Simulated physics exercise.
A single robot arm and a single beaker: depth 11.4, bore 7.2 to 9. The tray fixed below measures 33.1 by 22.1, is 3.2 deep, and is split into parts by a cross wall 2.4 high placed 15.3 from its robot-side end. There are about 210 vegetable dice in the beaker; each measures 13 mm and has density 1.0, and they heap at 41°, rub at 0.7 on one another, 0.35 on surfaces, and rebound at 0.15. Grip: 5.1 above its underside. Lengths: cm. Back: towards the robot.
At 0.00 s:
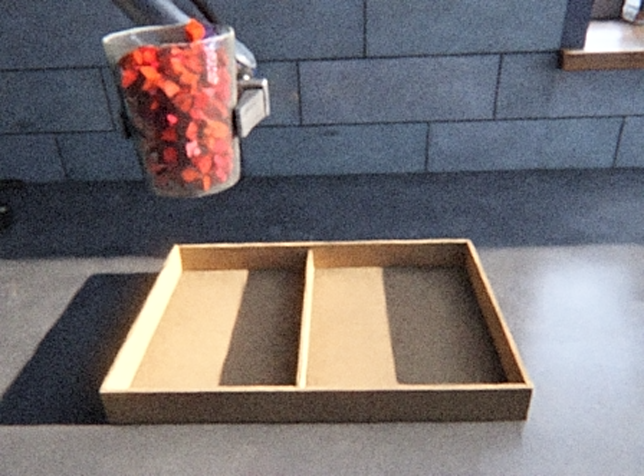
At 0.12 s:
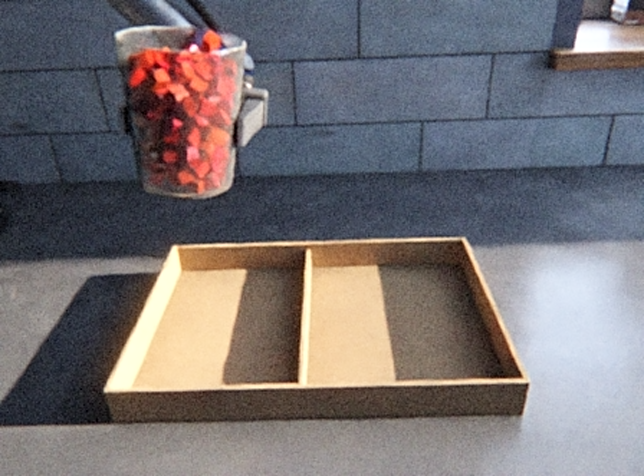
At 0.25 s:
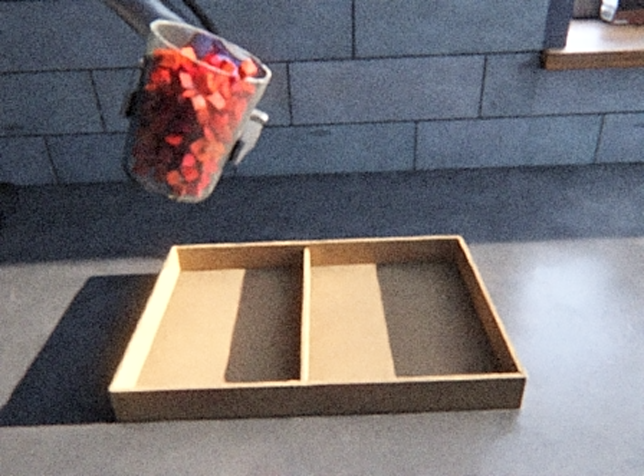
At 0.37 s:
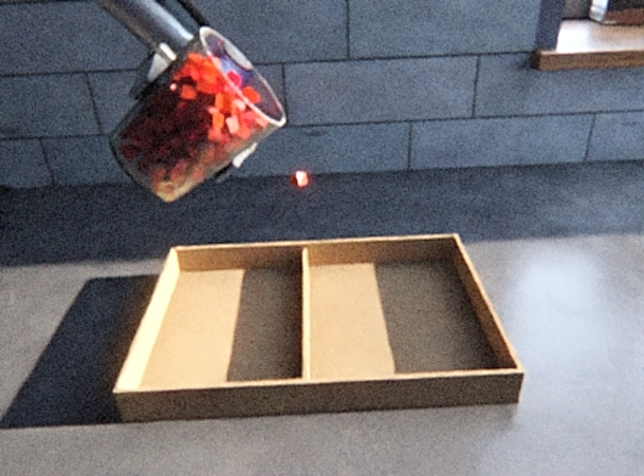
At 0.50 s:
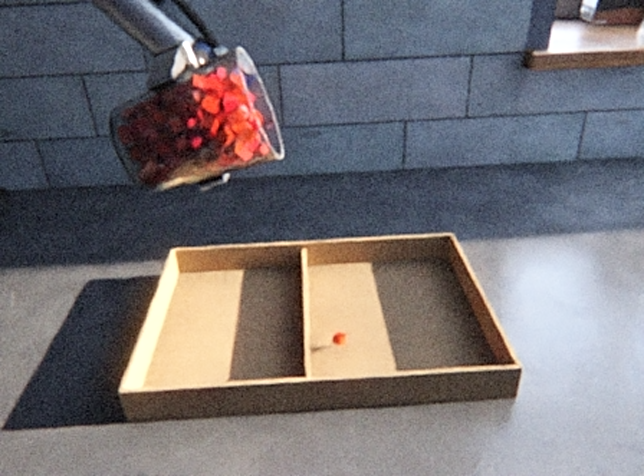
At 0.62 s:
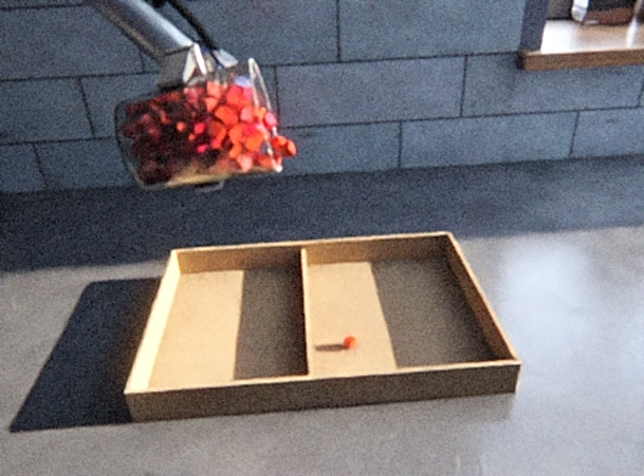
On a grey countertop before a dark blue-grey tiled wall, a robot arm holds a clear beaker of red diced pieces above a divided, empty wooden tray. The arm tilts the beaker rightward until it lies nearly sideways; one piece drops into the tray's right section, and others bunch at the rim.
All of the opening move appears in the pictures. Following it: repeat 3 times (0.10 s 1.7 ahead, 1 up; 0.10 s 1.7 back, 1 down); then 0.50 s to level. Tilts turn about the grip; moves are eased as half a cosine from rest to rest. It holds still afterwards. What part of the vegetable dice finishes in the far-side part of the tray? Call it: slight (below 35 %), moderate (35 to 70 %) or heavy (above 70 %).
Moderate.
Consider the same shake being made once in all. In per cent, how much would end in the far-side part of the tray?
In that case it would be near 20 percent.
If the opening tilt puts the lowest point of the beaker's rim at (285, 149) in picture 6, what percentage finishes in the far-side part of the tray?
Around 25 per cent of it.
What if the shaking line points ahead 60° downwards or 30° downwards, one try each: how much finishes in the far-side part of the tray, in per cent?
Near 5 and 20 percent respectively.
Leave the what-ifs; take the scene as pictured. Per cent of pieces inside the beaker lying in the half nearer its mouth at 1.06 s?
Share in the mouth half: About 55 %.
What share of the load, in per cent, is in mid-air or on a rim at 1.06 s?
I'd put it near 12 per cent.
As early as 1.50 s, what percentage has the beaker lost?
About 45 in a hundred parts are out.
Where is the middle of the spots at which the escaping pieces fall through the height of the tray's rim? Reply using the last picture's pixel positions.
Near (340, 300).
After 1.06 s, tilted 80° forward, highest piece 23 above the table; 145 in the beaker, 40 in the far-side part, 26 in flight or on a rim.
After 1.50 s, tilted 33° forward, highest piece 26 above the table; 114 in the beaker, 88 in the far-side part, 5 in the robot-side part, 4 in flight or on a rim.
After 1.92 s, level, highest piece 25 above the table; 114 in the beaker, 91 in the far-side part, 6 in the robot-side part.
After 2.97 s, level, highest piece 25 above the table; 114 in the beaker, 91 in the far-side part, 6 in the robot-side part.
At rest, 114 in the beaker, 91 in the far-side part, 6 in the robot-side part. That is 43 % in the far-side part of the tray.
